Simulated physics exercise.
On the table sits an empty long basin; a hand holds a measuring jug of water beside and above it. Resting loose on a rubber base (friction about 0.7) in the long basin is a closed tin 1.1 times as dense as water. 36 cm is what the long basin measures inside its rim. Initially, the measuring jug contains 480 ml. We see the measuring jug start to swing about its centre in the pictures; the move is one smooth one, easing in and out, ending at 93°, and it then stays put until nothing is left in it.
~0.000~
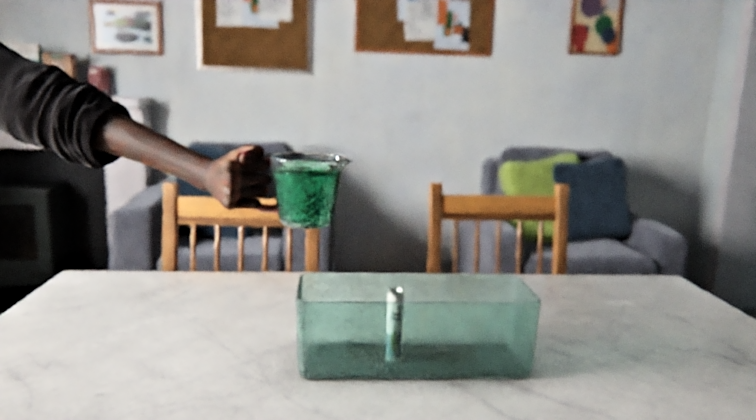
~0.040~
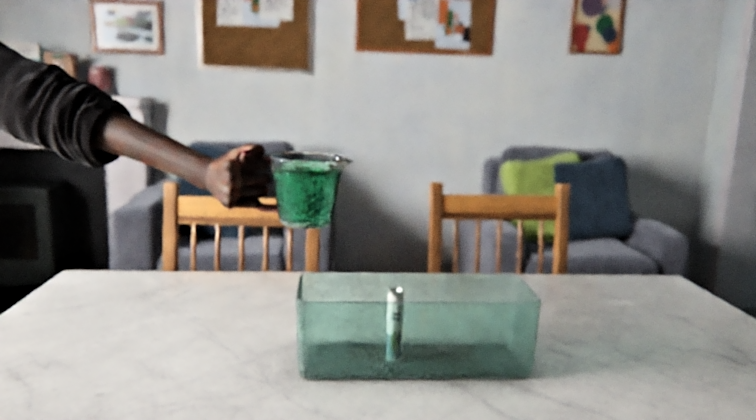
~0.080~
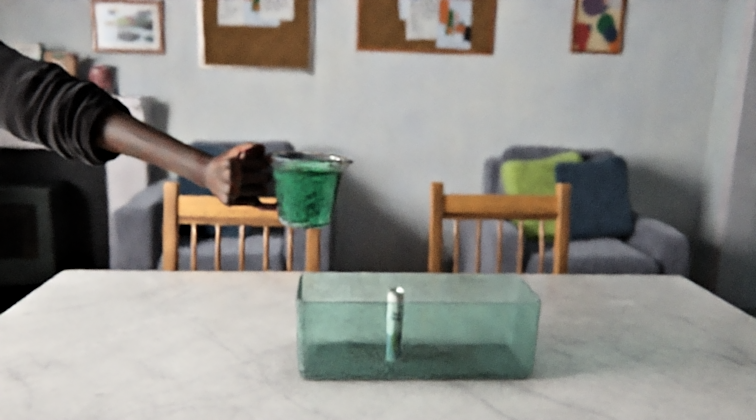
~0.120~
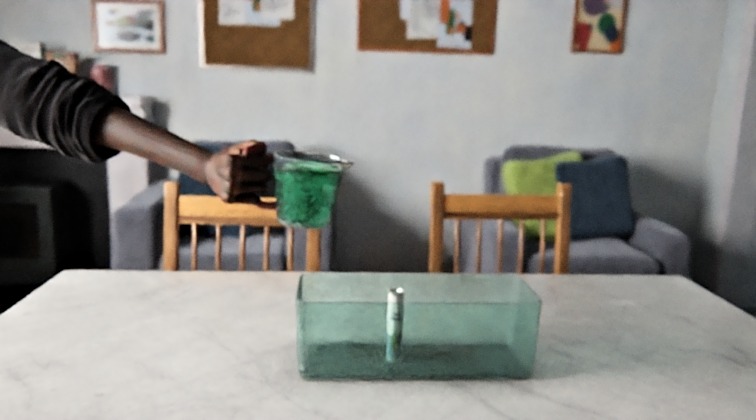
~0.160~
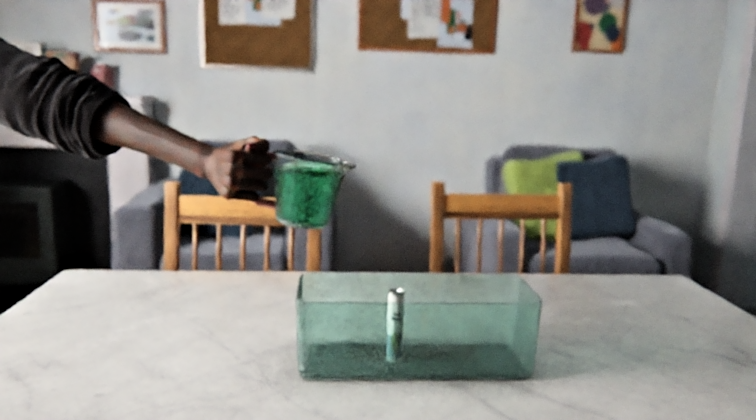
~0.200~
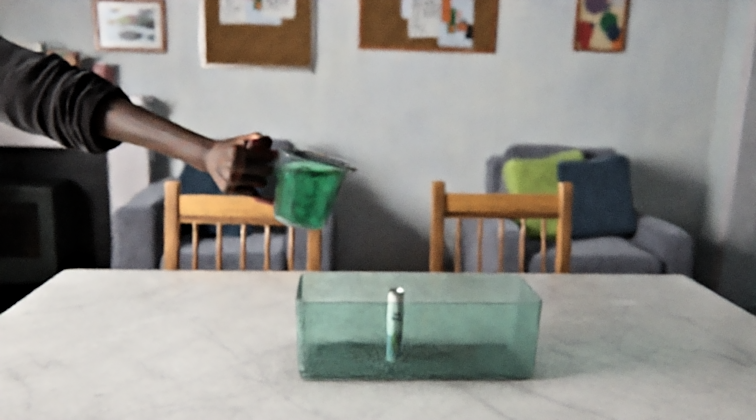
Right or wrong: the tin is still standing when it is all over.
Wrong, it has gone over.
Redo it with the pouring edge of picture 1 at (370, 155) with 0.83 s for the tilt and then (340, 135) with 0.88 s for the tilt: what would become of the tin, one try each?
In the first try it comes down; in the second it comes down.
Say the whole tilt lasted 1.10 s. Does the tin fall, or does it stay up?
Then it tips over.
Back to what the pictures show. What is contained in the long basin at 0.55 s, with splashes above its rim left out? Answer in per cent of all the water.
Fraction in basin: Approx. 5%.
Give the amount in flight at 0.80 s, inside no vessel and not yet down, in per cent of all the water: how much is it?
Roughly 22 %.
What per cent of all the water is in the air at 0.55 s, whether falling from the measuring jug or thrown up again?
Share: Roughly 24 per cent.
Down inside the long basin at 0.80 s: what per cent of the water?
My estimate is about 56 percent.
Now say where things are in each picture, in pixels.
In the first frame, tilt 0°; pouring edge (353, 159); surface from (274, 166) to (340, 168); the long basin's rim runs from (299, 288) to (529, 289); the tin's top is at (396, 294).
In the second frame, tilt 0°; pouring edge (353, 159); surface from (274, 166) to (340, 168).
In the third frame, tilt 2°; pouring edge (354, 161); surface from (275, 165) to (341, 168).
In the fourth frame, tilt 4°; pouring edge (355, 163); surface from (276, 165) to (342, 169).
In the fifth frame, tilt 8°; pouring edge (357, 165); surface from (277, 165) to (344, 169).
In the sixth frame, tilt 12°; pouring edge (358, 169); surface from (279, 166) to (347, 169).
Then, 0.55 s in, the tilt is 66° and 72 per cent is still to pour; the tin stands where it began.
Then, 0.80 s in, the tilt is 92° and 22 per cent is still to pour; the tin leans 5°.
Then, 1.07 s in, the tilt is 93° and 3 per cent is still to pour; the tin lies on its side.
Then, 1.36 s in, the tilt is 93° and 0 per cent is still to pour; the tin lies on its side.
Finally, the tin lies on its side.
